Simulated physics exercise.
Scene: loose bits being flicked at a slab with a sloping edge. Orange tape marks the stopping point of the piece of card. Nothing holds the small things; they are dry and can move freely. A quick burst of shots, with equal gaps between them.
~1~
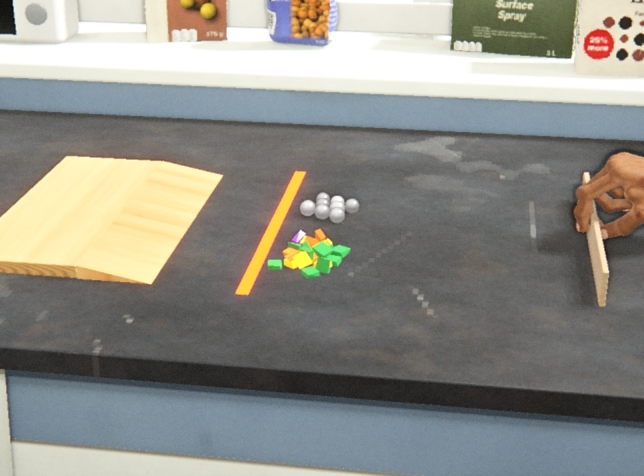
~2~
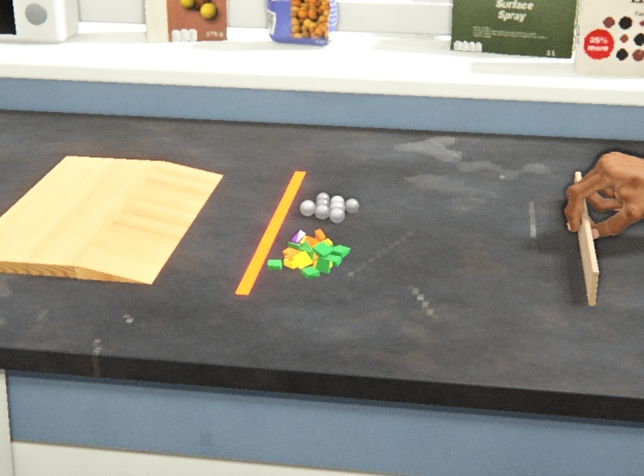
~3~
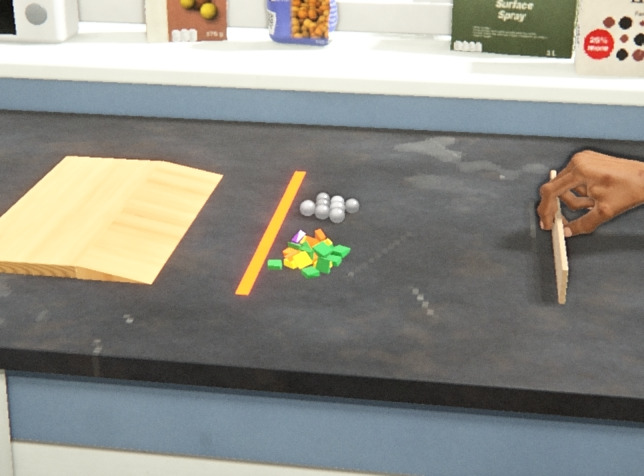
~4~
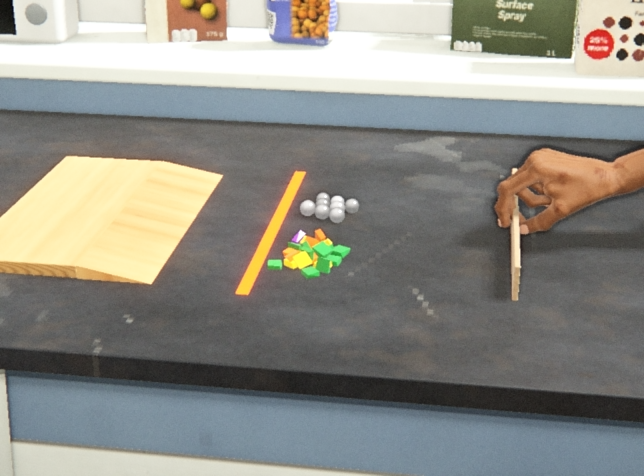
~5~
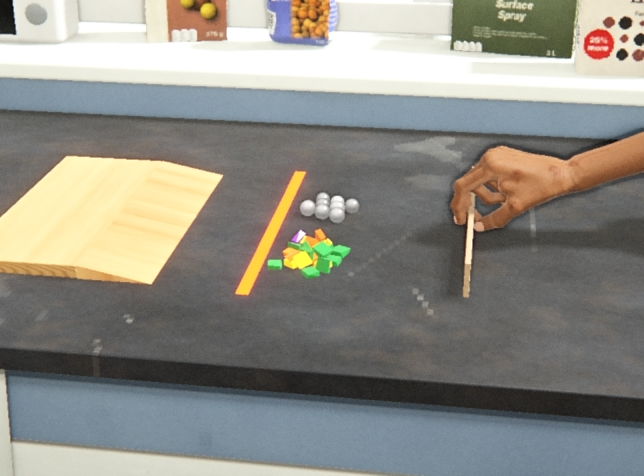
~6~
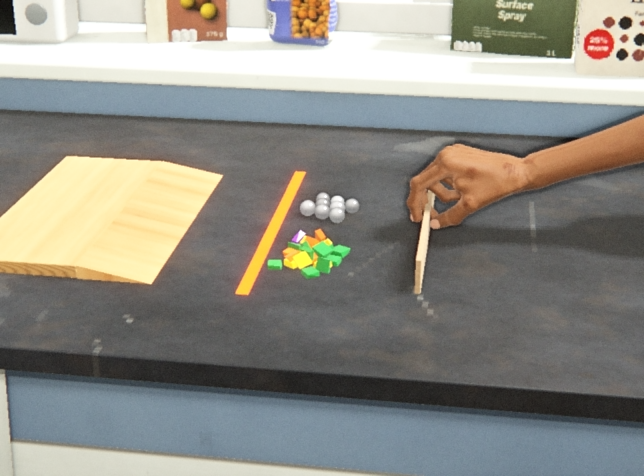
A hand slides an upright card left across the dark counter toward small loose pieces.
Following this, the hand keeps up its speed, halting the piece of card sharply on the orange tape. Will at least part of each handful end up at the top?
Front handful: No, back handful: Yes.
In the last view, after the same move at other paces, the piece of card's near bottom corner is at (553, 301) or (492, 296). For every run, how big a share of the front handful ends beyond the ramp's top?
Try 1: About 0 percent. Try 2: About 0 percent.
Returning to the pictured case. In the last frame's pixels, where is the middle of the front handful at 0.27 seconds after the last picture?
I'd place its centre close to (213, 249).
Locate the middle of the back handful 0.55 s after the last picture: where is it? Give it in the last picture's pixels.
Around (103, 177).
Then, 0.13 s later than the last frame, piece of card still moving, near (331, 202); front handful every one short of the ramp; back handful every one short of the ramp.
Then, 0.27 s later than the last frame, piece of card stopped at the orange tape; front handful every one short of the ramp; back handful every one short of the ramp.
Then, 0.55 s later than the last frame, piece of card stopped at the orange tape; front handful roughly a quarter on the ramp, the larger part short of the ramp; back handful every one past the top.
When it is over, piece of card stopped at the orange tape; front handful not one past the top, roughly a quarter on the ramp, the larger part short of the ramp; back handful every one past the top.
